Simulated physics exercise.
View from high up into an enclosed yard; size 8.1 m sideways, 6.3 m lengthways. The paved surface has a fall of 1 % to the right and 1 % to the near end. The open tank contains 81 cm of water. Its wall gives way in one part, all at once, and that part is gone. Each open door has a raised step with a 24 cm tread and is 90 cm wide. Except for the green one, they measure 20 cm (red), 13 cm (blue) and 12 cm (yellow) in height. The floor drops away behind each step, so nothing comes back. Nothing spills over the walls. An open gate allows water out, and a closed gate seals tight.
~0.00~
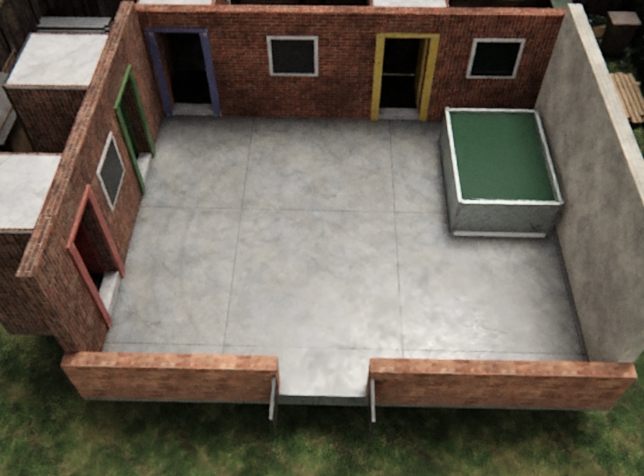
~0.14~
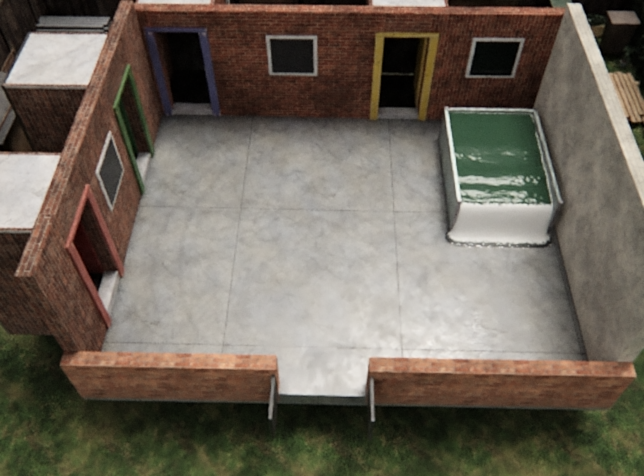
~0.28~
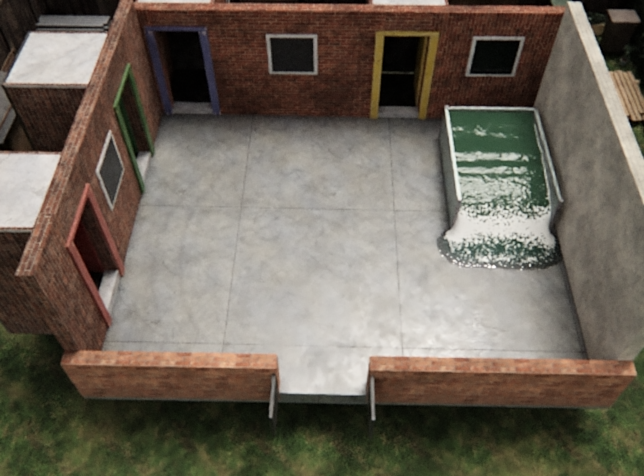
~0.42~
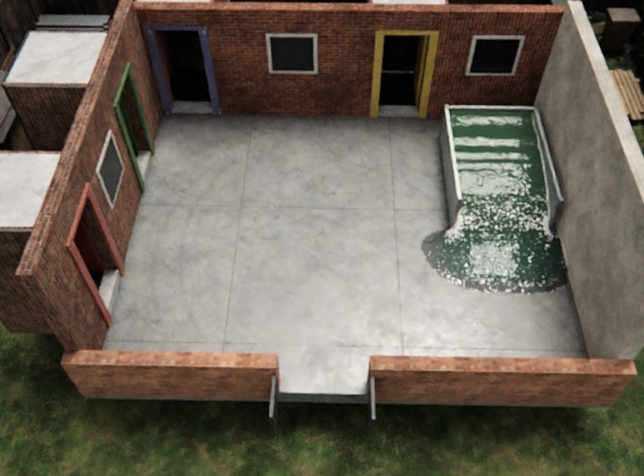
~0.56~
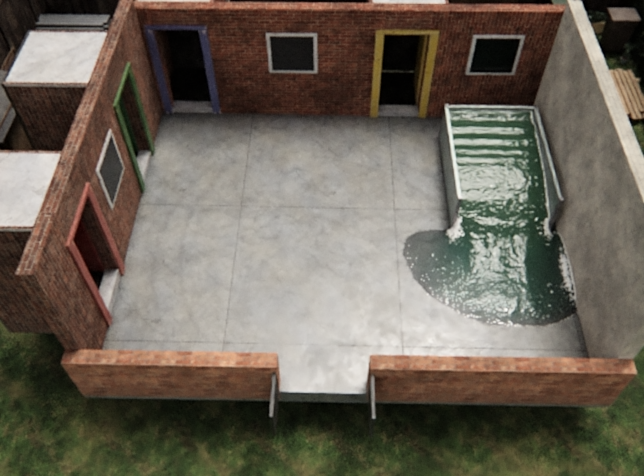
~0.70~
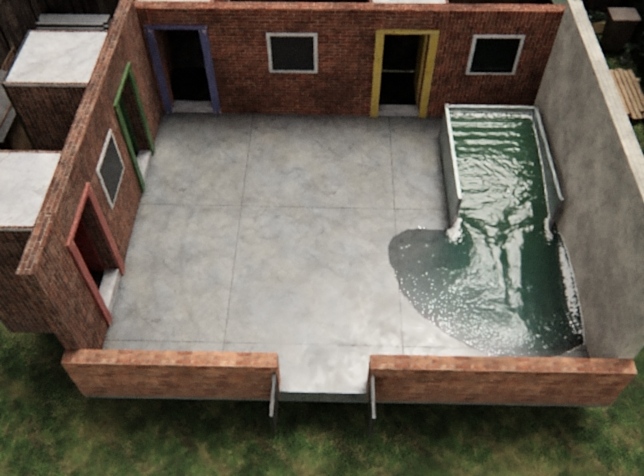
A paved yard enclosed by brick walls, with a plain grey wall on the right, is seen from high up by a still camera. A pale tank of green water stands at the back right, with blue and yellow doorways behind, green and red ones left, and an open gate in front. The tank's near side gives way, and foaming water pours out, spreading forward and leftward across the floor.
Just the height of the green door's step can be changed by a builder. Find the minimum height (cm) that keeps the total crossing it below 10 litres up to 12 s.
The minimum is roughly 6 cm.
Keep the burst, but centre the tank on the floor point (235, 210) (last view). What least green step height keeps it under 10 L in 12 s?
About 6.5 cm.
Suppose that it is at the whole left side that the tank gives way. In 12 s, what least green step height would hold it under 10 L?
At least roughly 26 centimetres tall.
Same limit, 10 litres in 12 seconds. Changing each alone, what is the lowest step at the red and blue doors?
Roughly 18 cm for the red door and roughly 13.0 cm for the blue door.
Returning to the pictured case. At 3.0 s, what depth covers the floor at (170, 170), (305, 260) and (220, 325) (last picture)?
Roughly 0, then 0, then 1 cm.
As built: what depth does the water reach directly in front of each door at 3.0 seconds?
Lab note, cm: Red 0; blue 0; yellow 0; green 0.
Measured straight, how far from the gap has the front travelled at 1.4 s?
About 4.0 m.
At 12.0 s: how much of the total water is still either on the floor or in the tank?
About 88 in every hundred.
After 1.4 s water covers 25 % of the floor, deepest (60 cm) near (584, 374); it has not reached the green door.
After 3.0 s water covers 30 % of the floor, deepest (42 cm) near (575, 384); it has not reached the green door.
After 12.0 s water covers 100 % of the floor, deepest (12 cm) near (437, 157); 6 cm at the green door, 0 litres in over its 14 cm step.
At the green door as built, the water arrived by 5.2 s and peaked near 10 cm at 5.8 s.
With a step of 5 cm, 21 litres would have come in within the 12 s; with 8 cm, 2 litres. So under 10 litres takes about 6 cm.
